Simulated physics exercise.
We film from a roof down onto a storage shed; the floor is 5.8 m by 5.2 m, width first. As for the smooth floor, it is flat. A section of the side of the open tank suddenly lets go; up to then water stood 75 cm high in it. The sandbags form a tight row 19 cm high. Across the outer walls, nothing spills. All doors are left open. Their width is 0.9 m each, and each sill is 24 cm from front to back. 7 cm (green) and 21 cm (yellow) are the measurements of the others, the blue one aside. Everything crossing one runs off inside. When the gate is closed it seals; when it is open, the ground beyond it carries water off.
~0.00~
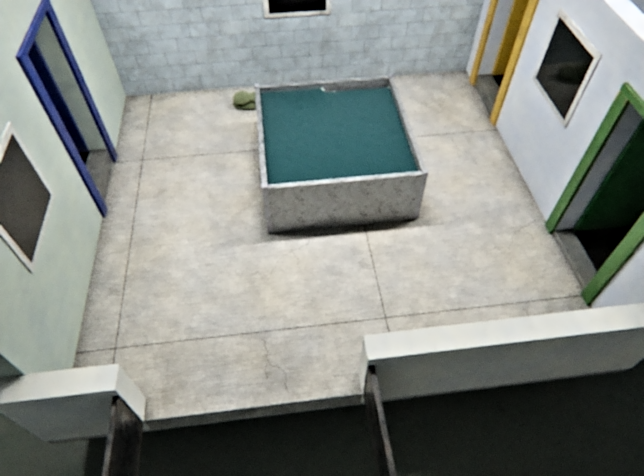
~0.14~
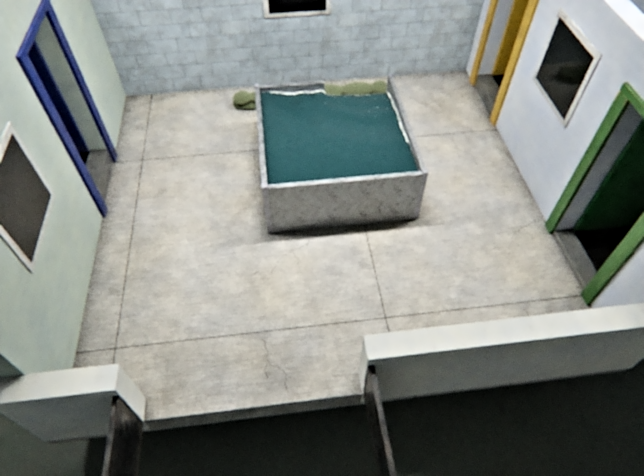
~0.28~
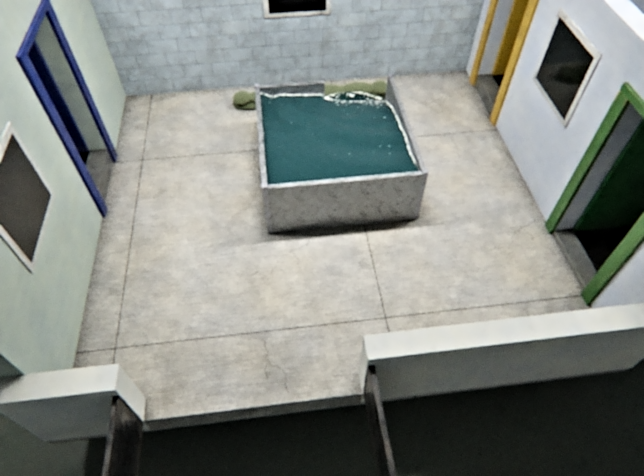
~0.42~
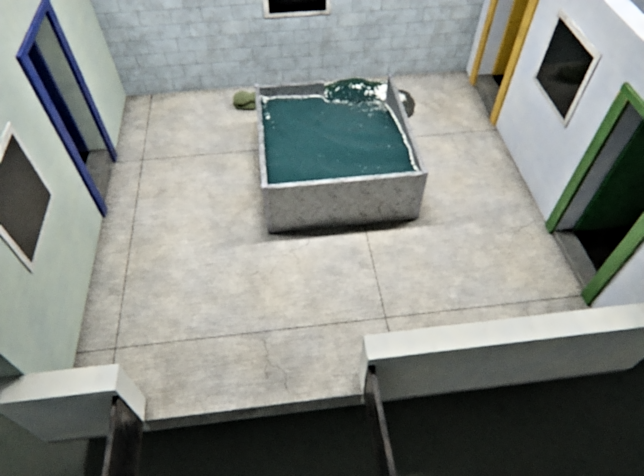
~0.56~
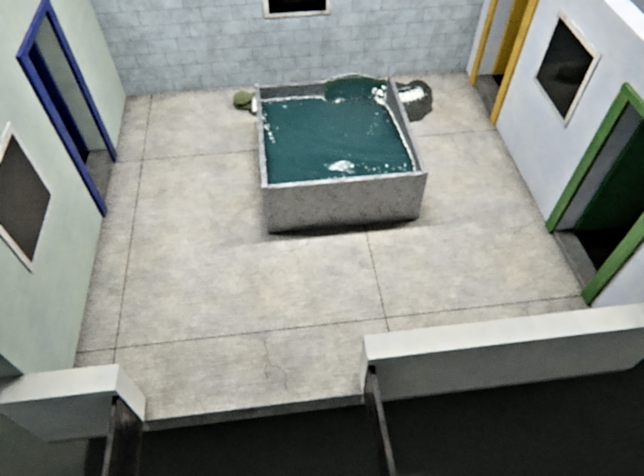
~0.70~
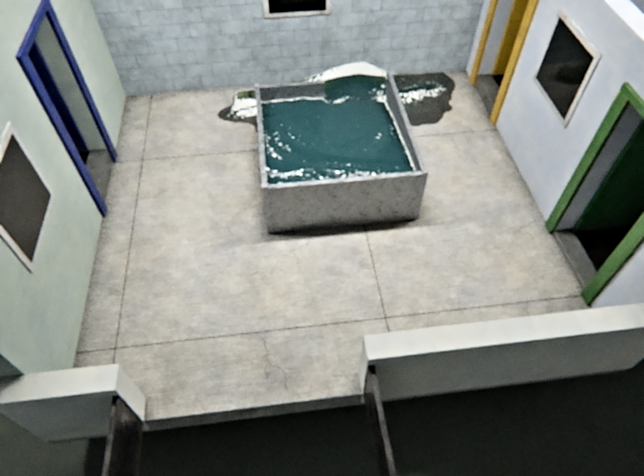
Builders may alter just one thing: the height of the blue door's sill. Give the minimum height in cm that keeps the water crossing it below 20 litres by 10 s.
7.5 cm.
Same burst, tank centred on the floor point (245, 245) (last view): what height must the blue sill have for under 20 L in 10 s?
At least some 7.5 centimetres tall.
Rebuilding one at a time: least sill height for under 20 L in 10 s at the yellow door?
At yellow, about 27 cm.
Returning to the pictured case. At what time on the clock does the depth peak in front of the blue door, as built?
Peak: Close to 3.0 s.
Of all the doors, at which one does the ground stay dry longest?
The green one.
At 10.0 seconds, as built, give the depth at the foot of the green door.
Some 9.5 cm.
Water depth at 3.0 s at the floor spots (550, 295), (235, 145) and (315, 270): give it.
That's 3, 2 and 0 cm, in the order given.
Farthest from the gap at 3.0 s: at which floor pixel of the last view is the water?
Look about (90, 286) in the last picture.
After 1.4 s water covers 25 % of the floor, deepest (55 cm) near (349, 104); it has not reached the blue door.
After 3.0 s water covers 50 % of the floor, deepest (36 cm) near (349, 104); 11 cm at the blue door, 0 litres in over its 27 cm sill.
After 10.0 s water covers 95 % of the floor, deepest (14 cm) near (97, 250); 7 cm at the blue door, 0 litres in over its 27 cm sill.
At the blue door as built, the water arrived by 1.8 s and peaked near 11 cm at 3.0 s.
Run again over the same 10 s with other heights there, 33 litres in over 6.5 cm, 8 litres over 9 cm. The limit of 20 litres is kept from about 7.5 cm up.
